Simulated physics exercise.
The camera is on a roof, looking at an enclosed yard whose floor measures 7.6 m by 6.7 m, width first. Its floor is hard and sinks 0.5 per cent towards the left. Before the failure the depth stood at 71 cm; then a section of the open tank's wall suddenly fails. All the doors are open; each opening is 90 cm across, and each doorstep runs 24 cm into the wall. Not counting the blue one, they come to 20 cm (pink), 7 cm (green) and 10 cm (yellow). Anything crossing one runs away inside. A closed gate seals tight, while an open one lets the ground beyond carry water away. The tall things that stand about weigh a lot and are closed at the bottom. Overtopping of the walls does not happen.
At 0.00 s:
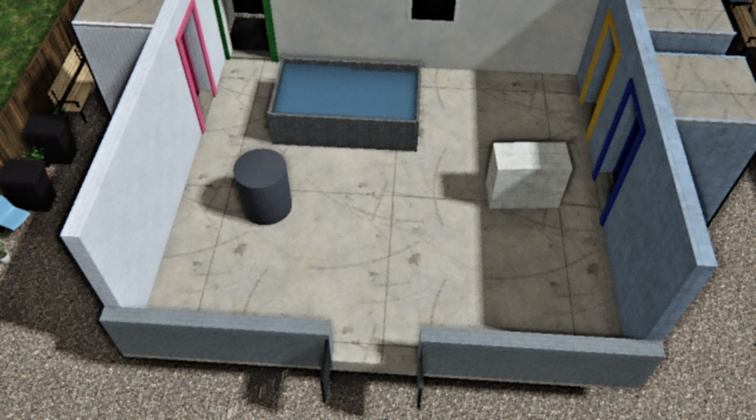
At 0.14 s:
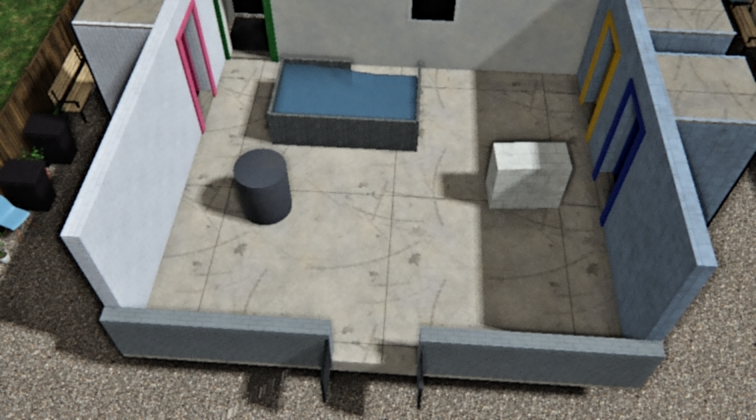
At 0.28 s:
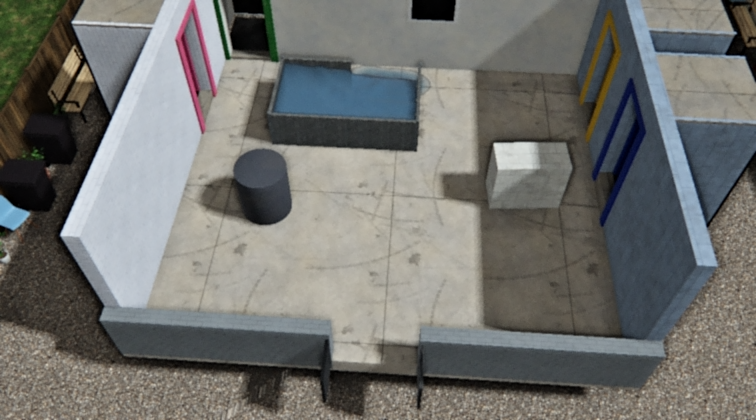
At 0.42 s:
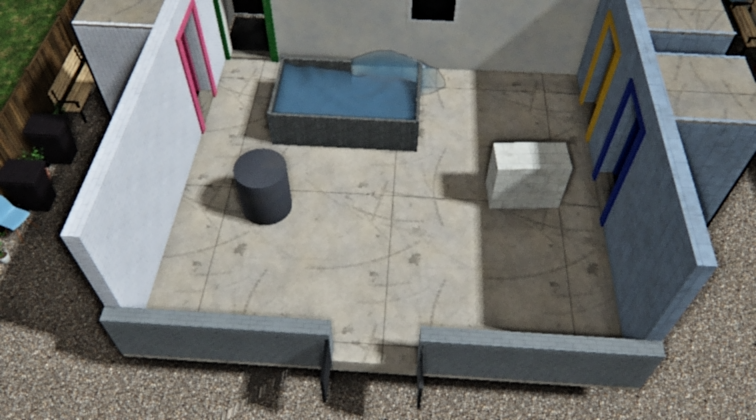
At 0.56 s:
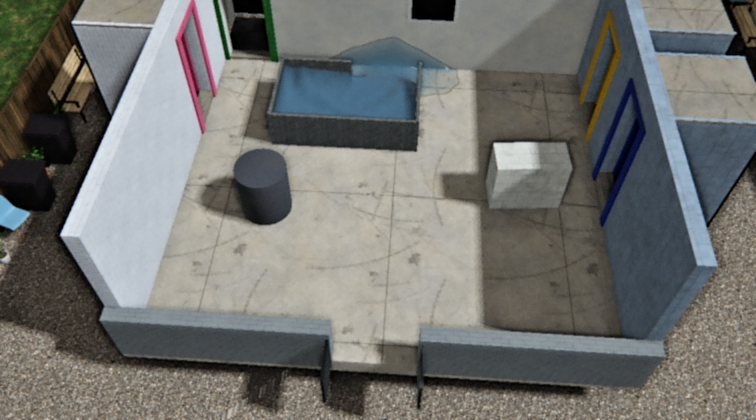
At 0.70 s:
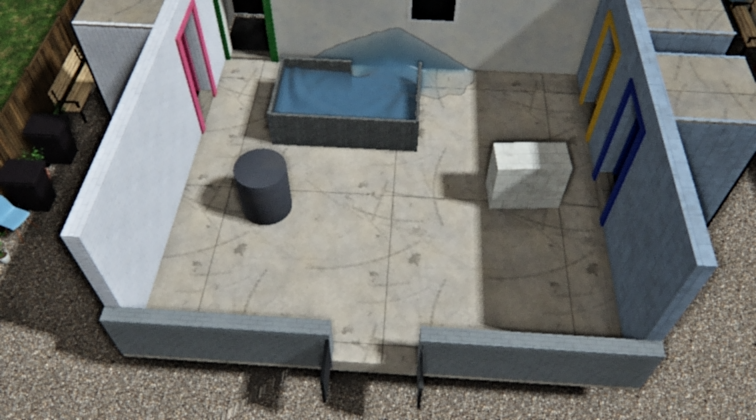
At the start, an open tank of water sits still near the back wall of a walled yard, with a dark cylinder and a pale block on the floor. Water then pours out through its far side, spreading toward the back wall and rightward across the floor as the tank's level lowers slightly.
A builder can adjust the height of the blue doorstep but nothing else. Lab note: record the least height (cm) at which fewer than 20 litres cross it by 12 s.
Least height: 5.5 cm.
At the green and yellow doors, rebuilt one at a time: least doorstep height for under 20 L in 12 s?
About 23 cm at green and 20 cm at yellow.
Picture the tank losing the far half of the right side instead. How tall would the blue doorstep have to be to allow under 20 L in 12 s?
With that break, close to 11.0 cm.
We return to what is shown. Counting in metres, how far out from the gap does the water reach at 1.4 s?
3.8 m.
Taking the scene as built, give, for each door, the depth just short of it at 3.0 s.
Pink door 13 cm, green door 17 cm, yellow door 22 cm, blue door 10 cm.
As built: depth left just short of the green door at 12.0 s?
Some 8.0 centimetres.
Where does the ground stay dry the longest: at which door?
The answer is the blue door.
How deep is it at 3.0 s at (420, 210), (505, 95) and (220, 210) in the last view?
The depths come to about 0, 7 and 0 cm.
After 1.4 s water covers 15 % of the floor, deepest (54 cm) near (390, 72); it has not reached the blue door.
After 3.0 s water covers 35 % of the floor, deepest (36 cm) near (235, 60); 10 cm at the blue door, 0 litres in over its 27 cm doorstep.
After 12.0 s water covers 95 % of the floor, deepest (10 cm) near (154, 285); 5 cm at the blue door, 0 litres in over its 27 cm doorstep.
At the blue door as built, the water arrived by 2.6 s and peaked near 10 cm at 3.2 s.
Run again over the same 12 s with other heights there, 28 litres in over 5 cm, 12 litres over 6.5 cm. The limit of 20 litres is kept from about 5.5 cm up.
